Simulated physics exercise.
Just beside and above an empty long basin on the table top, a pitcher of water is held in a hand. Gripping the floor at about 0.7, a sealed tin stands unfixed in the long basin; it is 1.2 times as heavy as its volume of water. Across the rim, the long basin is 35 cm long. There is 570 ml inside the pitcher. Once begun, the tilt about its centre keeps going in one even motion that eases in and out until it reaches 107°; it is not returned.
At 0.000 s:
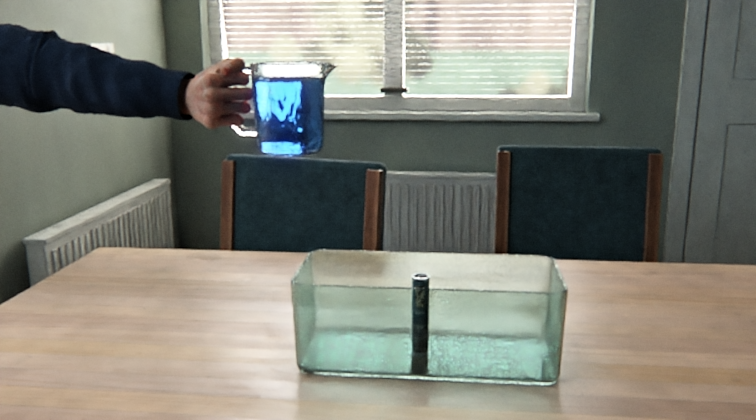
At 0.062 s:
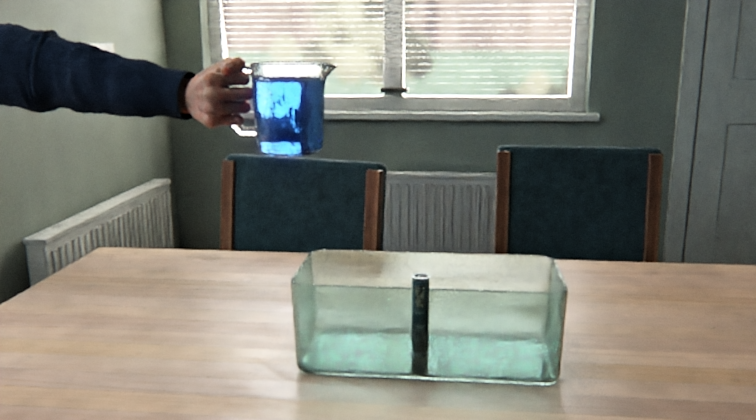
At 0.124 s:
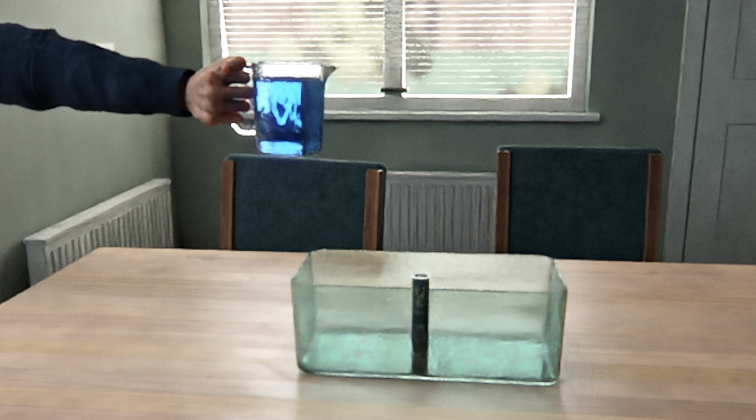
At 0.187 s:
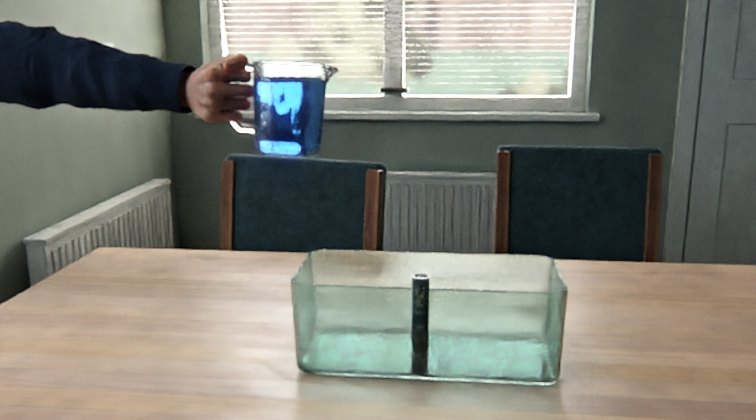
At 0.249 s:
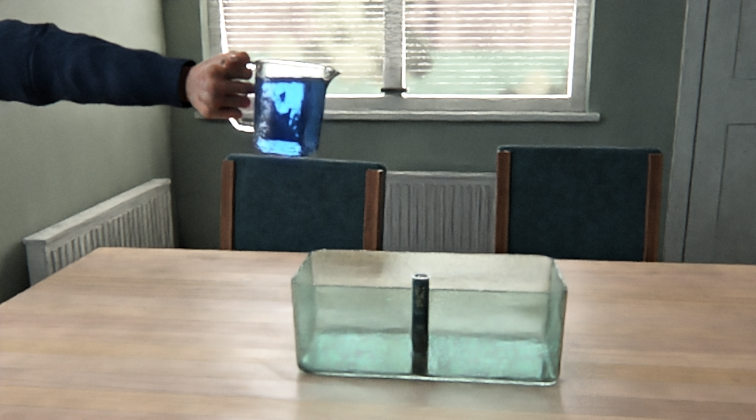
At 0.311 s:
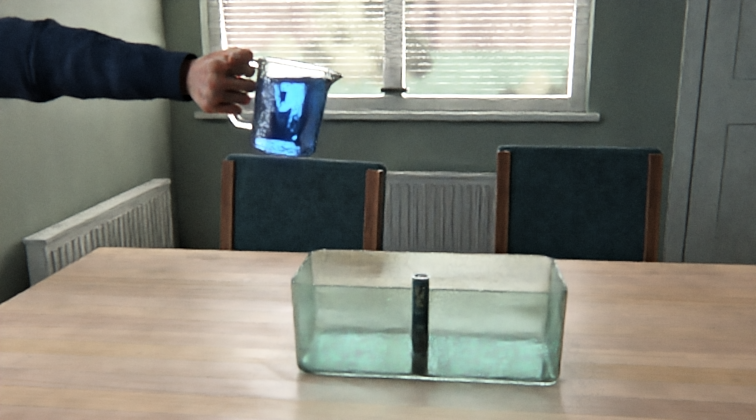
The clip opens on a hand holding a clear pitcher of blue water, upright, above and to the left of a long, empty glass basin with a dark upright tin inside, on a wooden table. The hand then slowly tilts the pitcher slightly to the right, while the basin stays still.
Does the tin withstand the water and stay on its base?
No - looks to me like it can't hold out.
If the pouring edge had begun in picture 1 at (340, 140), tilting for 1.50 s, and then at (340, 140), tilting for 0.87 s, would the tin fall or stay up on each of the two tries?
First it stays up; then it keeps standing.
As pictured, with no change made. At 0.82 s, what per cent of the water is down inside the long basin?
4 %, roughly.
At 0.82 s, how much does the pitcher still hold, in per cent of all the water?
Roughly 80 percent.
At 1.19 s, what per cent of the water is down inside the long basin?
Close to 46 in a hundred.
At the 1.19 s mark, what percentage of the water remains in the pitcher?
Share remaining: Approx. 28 %.
Then, 0.82 s in, the tilt is 61° and 81 per cent is still to pour; the tin stands where it began.
Then, 1.19 s in, the tilt is 96° and 27 per cent is still to pour; the tin lies on its side.
Then, 1.58 s in, the tilt is 107° and 1 per cent is still to pour; the tin lies on its side.
Then, 2.00 s in, the tilt is 107° and 0 per cent is still to pour; the tin lies on its side.
Finally, the tin lies on its side.
